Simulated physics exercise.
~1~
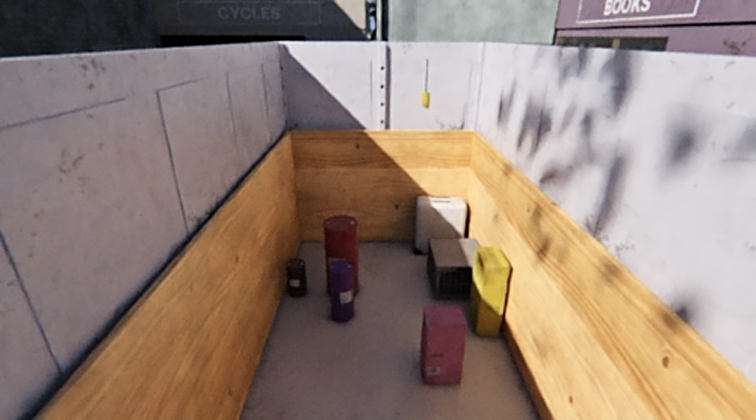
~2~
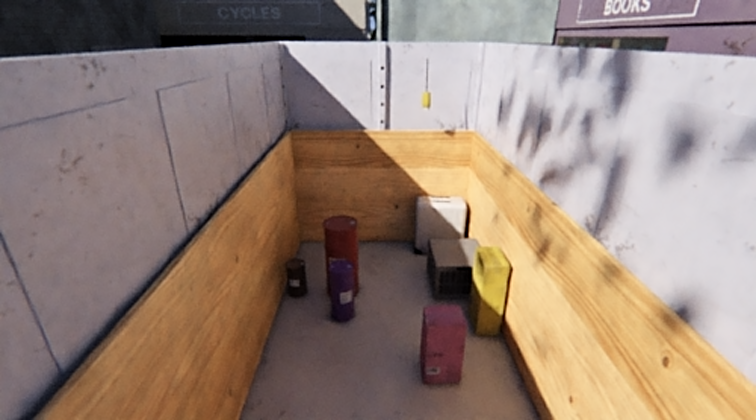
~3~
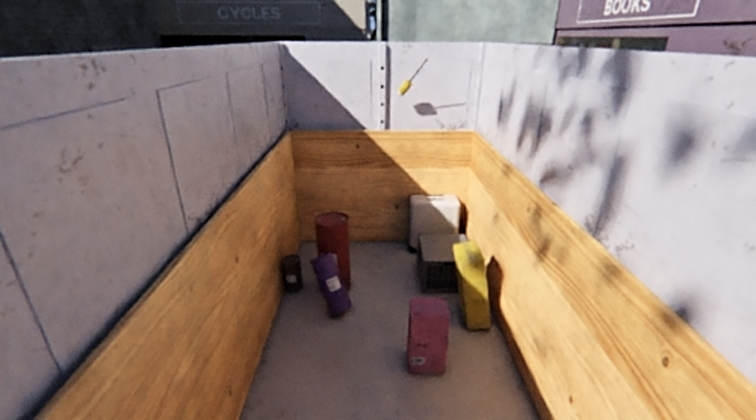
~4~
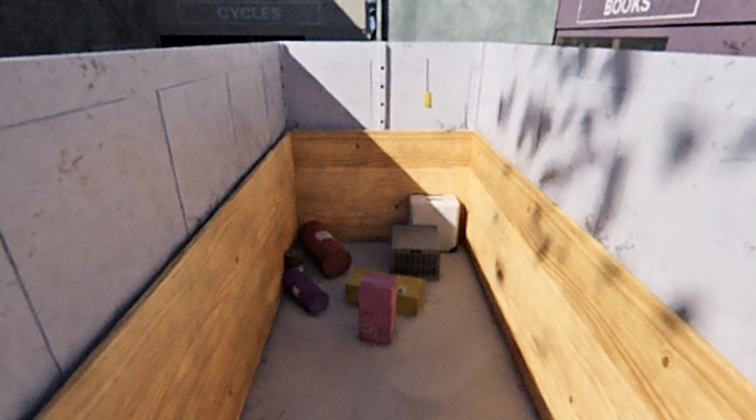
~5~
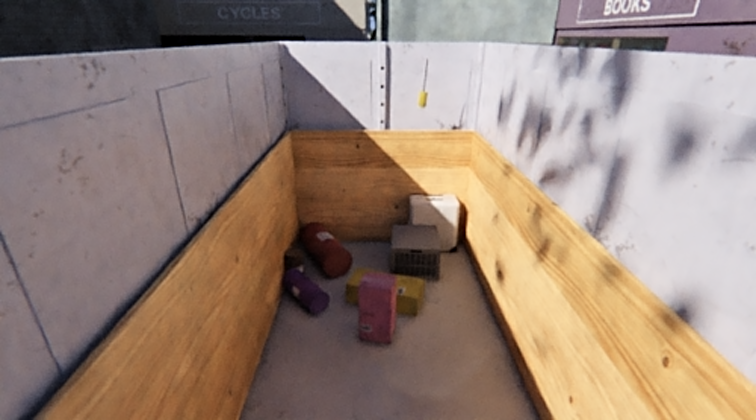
The load bay of a delivery van, with pale walls and wooden panels along the lower sides, is seen from above, facing forwards. A red drum, a purple canister and a small brown canister stand on the left, with a white case, a grey chest, a yellow box and a pink box towards the right. At first everything stays still. Then the small yellow lamp swings left, the load slides left, and the purple canister and yellow box lean. Both topple, as does the red drum. The pink box ends upright against the fallen yellow box, and everything lies still.
